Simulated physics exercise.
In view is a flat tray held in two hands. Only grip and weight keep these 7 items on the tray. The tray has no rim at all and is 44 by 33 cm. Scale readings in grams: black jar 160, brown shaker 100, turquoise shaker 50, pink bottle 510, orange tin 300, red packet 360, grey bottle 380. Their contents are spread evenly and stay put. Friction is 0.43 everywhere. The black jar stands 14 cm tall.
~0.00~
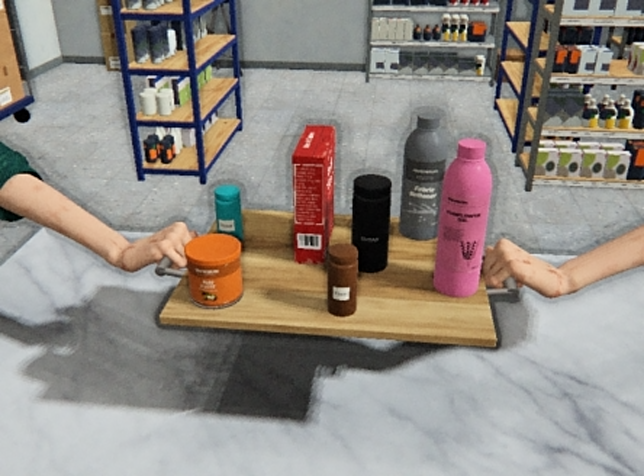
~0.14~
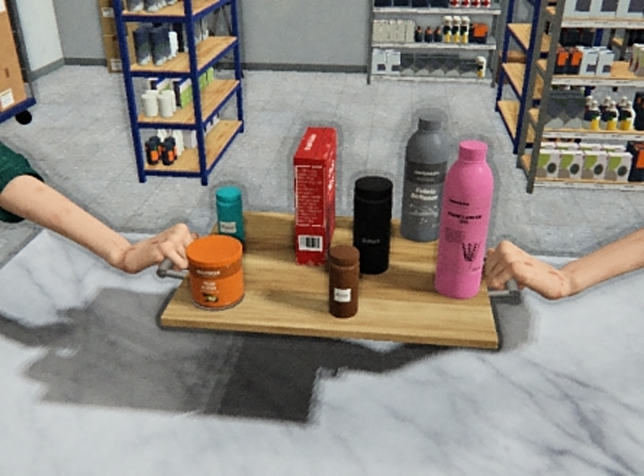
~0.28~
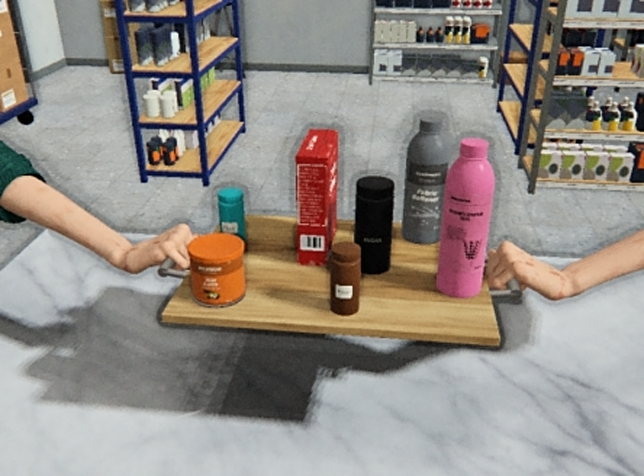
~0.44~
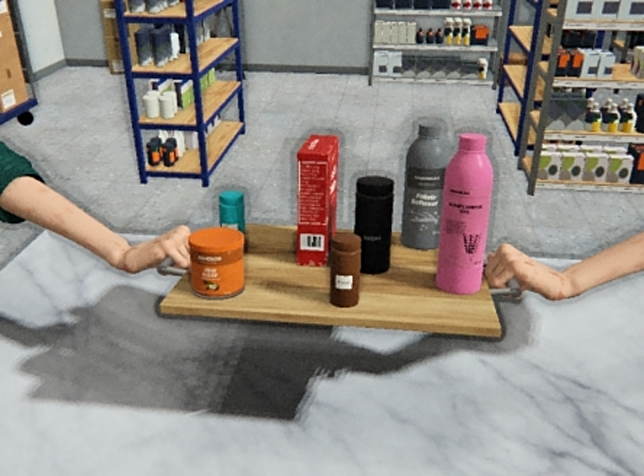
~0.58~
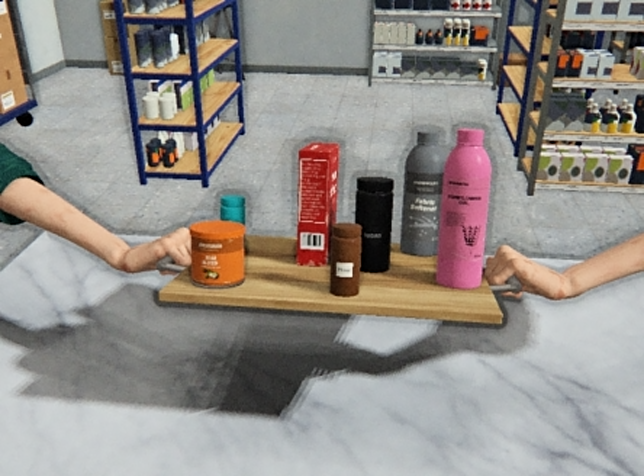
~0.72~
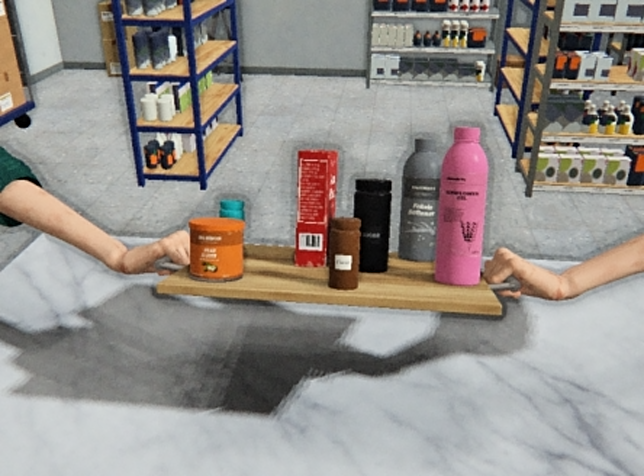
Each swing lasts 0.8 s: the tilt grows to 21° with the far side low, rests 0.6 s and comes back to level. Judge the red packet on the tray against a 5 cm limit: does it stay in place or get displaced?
It stays in place.
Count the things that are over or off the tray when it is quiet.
That makes 3.
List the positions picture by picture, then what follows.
Tray level; red packet (315, 193); black jar (371, 224), in the first frame.
Tray level; turquoise shaker (230, 217); pink bottle (465, 220), in the second frame.
Tilt 2°, far edge down; orange tin (218, 270); grey bottle (427, 180), in the third frame.
Tilt 8°, far edge down; black jar (373, 225); brown shaker (345, 270), in the fourth frame.
Tilt 14°, far edge down; pink bottle (464, 209), in the fifth frame.
Tilt 19°, far edge down; red packet (318, 206); orange tin (217, 249), in the sixth frame.
Around 1.32 s, tilt 21°, far edge down; pink bottle and grey bottle now off the tray; black jar tipped 8° against what carries it.
Around 1.62 s, tilt 20°, far edge down; black jar on its side.
Around 2.02 s, tilt 5°, far edge down; black jar now off the tray.
Finally (2.8 s), off the tray, black jar, pink bottle and grey bottle; the other 4 still in place (within 5 cm). In the last view, red packet near (316, 199).
